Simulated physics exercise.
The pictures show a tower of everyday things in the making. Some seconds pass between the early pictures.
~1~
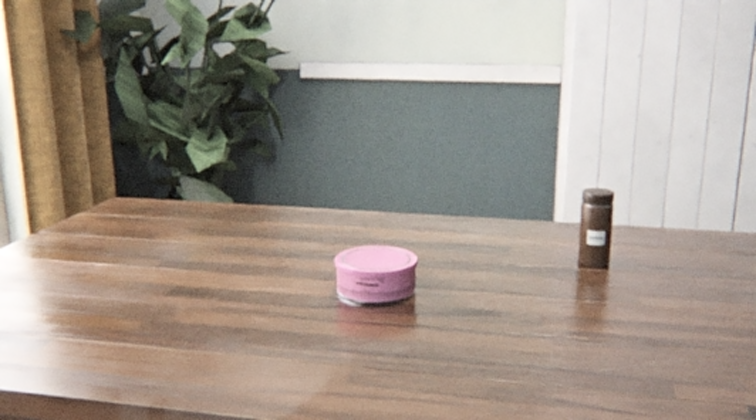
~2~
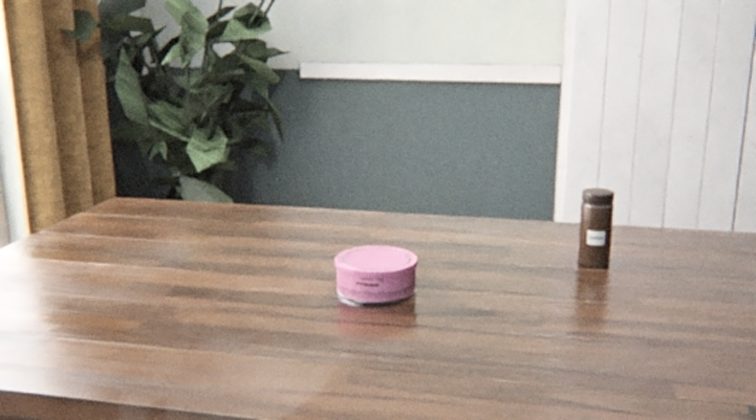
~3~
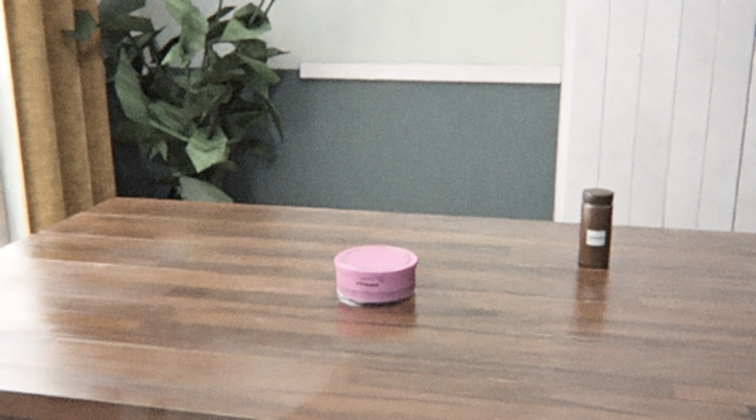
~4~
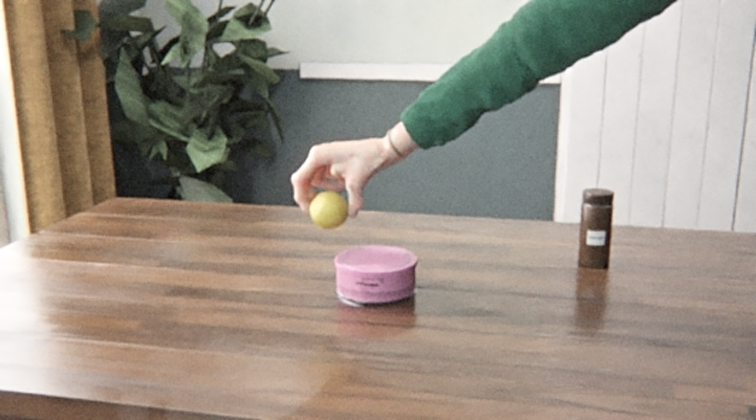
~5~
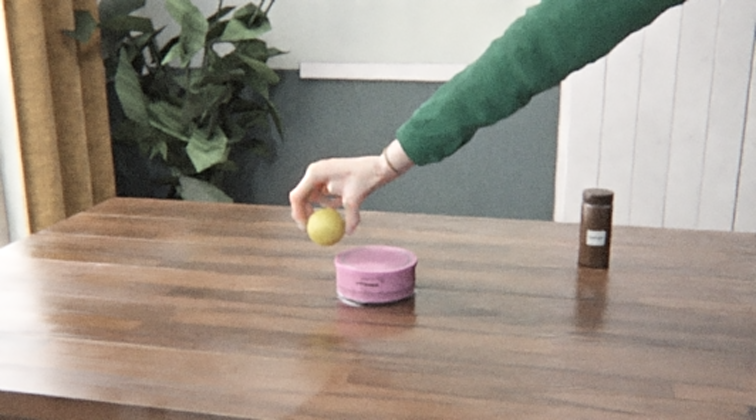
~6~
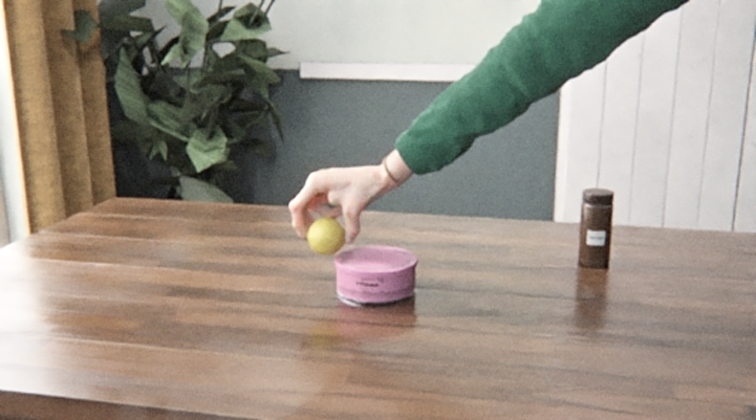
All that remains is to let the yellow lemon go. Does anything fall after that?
As it turns out, it gives way.
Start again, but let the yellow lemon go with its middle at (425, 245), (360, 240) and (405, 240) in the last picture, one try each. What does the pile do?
In the first case it loses its balance; in the second case it stays up; in the third case it keeps its balance.
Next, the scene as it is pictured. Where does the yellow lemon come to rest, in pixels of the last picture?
At about (299, 267).
Then, 0.30 s later than the last frame, yellow lemon now fallen.
Then, 1.10 s later than the last frame, nothing new.
When it is over, fallen, yellow lemon; the other 2 as before. End places, in pixels of the last picture, yellow lemon near (299, 267). The pile loses its balance.
